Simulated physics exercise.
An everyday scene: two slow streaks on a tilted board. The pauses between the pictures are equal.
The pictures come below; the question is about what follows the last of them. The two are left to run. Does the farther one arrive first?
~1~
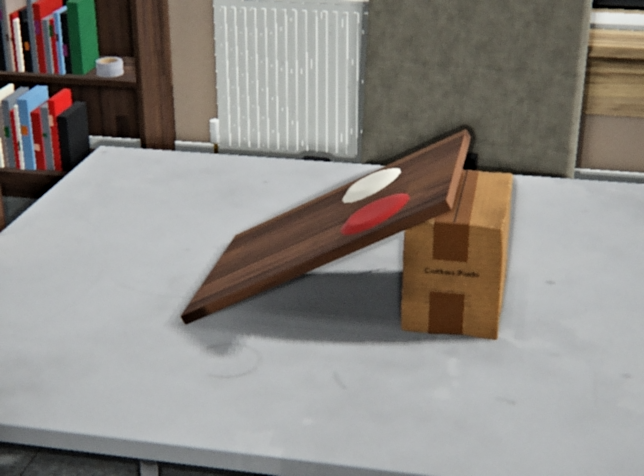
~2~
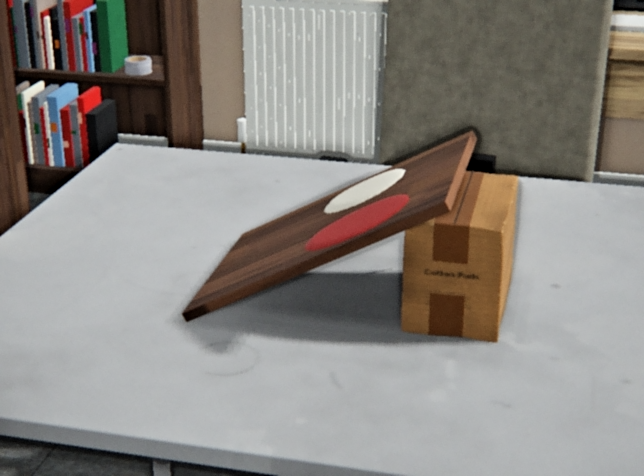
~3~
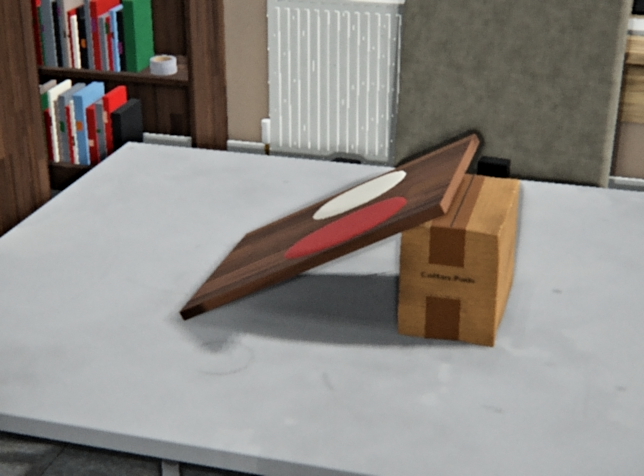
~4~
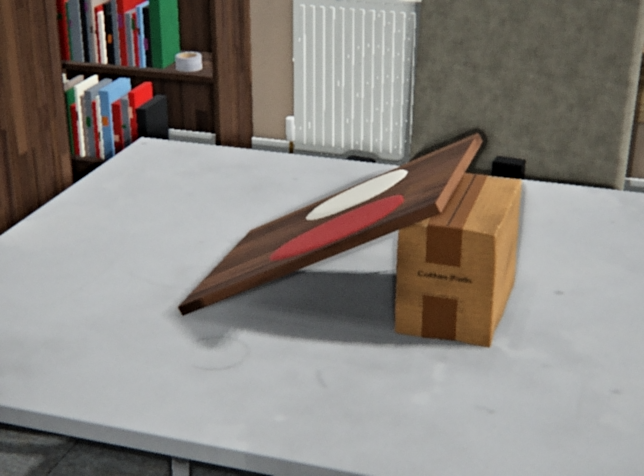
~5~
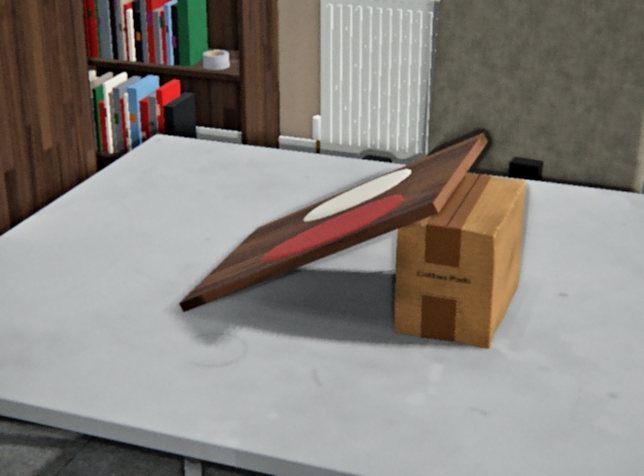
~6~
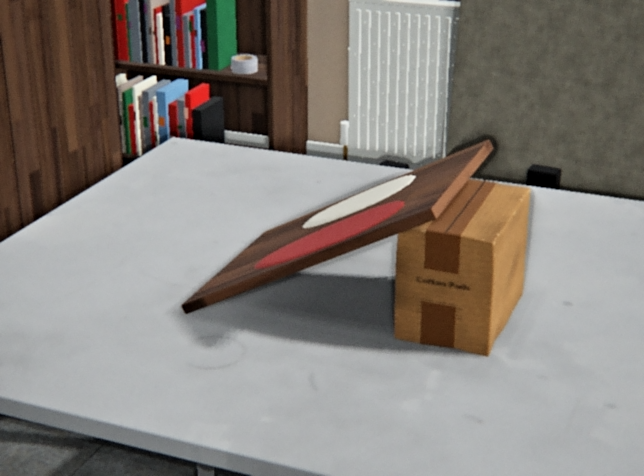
No. The forward one wins.
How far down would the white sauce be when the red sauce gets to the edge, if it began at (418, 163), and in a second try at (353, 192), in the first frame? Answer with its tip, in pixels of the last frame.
On the first try its tip is near (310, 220), and on the second try near (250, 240).
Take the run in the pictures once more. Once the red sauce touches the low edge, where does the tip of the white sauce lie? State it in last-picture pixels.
Somewhere around (272, 236), I'd say.
A moment on, the red sauce is close to the edge; the white sauce is three quarters of the way down.
When it is over, the red sauce is at the low edge; the white sauce is close to the edge.
